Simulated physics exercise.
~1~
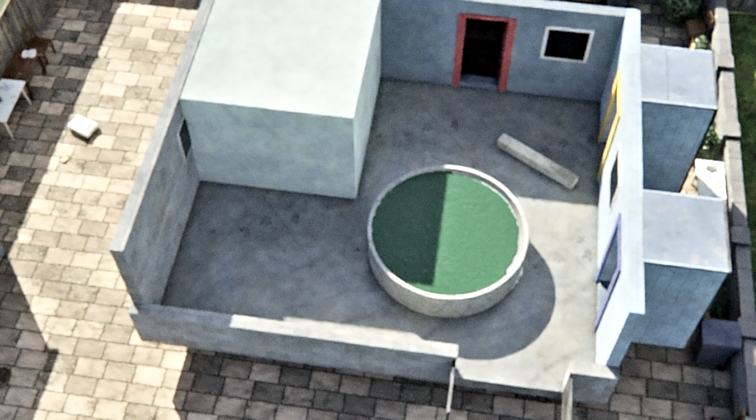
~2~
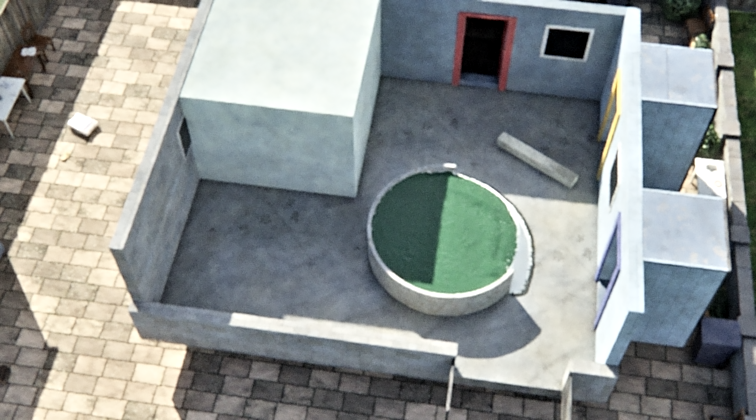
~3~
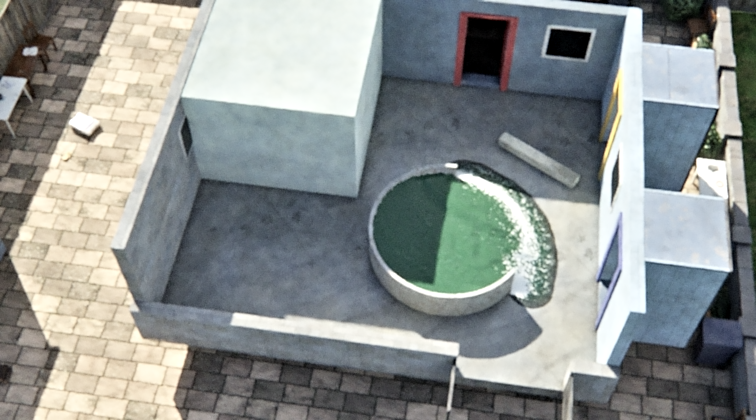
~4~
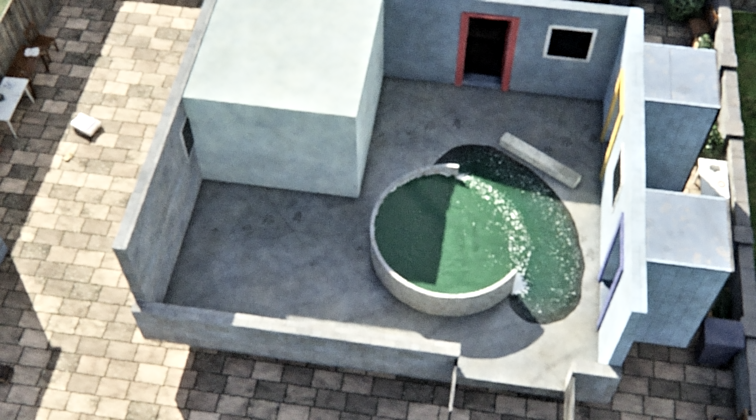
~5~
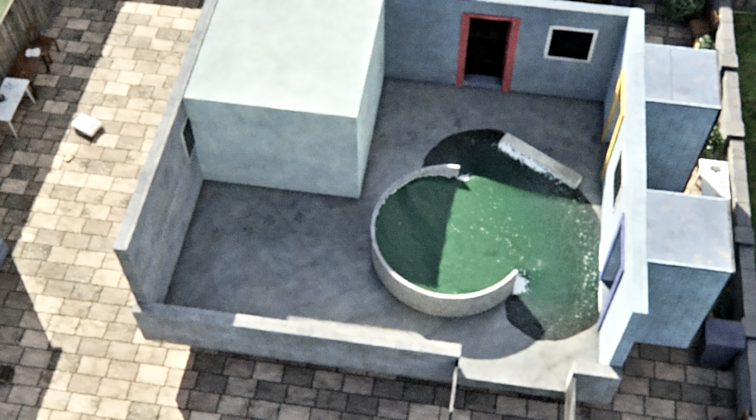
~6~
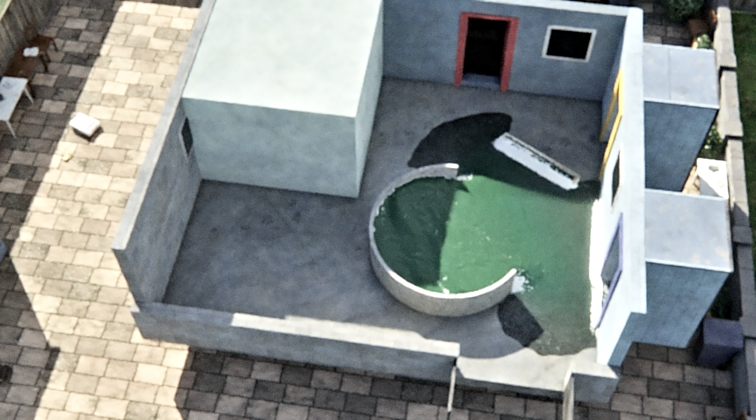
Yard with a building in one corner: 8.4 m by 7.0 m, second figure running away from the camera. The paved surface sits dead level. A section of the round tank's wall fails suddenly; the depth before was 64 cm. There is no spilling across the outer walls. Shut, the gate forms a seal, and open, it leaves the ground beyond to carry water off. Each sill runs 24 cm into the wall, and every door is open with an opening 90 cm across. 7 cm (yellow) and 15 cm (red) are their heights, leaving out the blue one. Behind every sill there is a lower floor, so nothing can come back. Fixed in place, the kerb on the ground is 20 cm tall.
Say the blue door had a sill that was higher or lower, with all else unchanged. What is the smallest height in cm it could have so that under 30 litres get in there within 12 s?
24 cm.
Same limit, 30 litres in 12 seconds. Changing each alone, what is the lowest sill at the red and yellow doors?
You'd want about 14.0 centimetres at red and about 13.0 centimetres at yellow.
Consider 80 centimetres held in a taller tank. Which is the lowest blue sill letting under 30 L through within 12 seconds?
A step of about 32 cm does it.
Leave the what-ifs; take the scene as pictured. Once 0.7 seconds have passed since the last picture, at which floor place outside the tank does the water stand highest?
(596, 209).
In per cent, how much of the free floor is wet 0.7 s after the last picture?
35 %.
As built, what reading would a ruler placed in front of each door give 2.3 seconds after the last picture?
Before yellow it's 15 cm, before blue 22 cm, before red 13 cm.
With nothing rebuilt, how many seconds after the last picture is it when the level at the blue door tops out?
I'd say near 0.6 seconds.
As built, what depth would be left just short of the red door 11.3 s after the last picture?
Lab note: Depth approx. 11.0 cm.
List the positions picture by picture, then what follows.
In the first frame, the round tank at (448, 231) is whole and still, 64 cm deep; the blue door at (608, 277) is dry.
In the second frame, water pours out at (513, 220) and has run 0.3 m, to (524, 292); about 8 cm deep outside, 64 cm at the back.
In the third frame, the front is at (546, 297), 0.7 m from the gap at (514, 221); 2.4 m2 of floor is wet, 64 cm left at the back.
In the fourth frame, the front is at (492, 151), 1.2 m from the gap at (516, 221); 5.2 m2 of floor is wet, 64 cm left at the back.
In the fifth frame, the gap is at (516, 222), the front 1.7 m out at (495, 132); the back of the round tank holds 64 cm.
In the sixth frame, water pours out at (515, 222) and has run 2.2 m, to (503, 116); about 7 cm deep outside, 64 cm at the back; water is at the blue door at (609, 276).
Then, 0.7 s after the last picture water covers 35 % of the floor, deepest (48 cm) near (596, 209); 29 cm at the blue door, 52 litres in over its 13 cm sill.
Then, 2.3 s after the last picture water covers 50 % of the floor, deepest (40 cm) near (590, 116); 22 cm at the blue door, 144 litres in over its 13 cm sill.
Then, 11.3 s after the last picture water covers 95 % of the floor, deepest (14 cm) near (582, 381); 9 cm at the blue door, 174 litres in over its 13 cm sill.
At the blue door as built, the water peaked near 29 cm, 0.5 s after the last picture.
Run again over the same 12 s with other heights there, 67 litres in over 20 cm, 14 litres over 27 cm. The limit of 30 litres is kept from about 24 cm up.
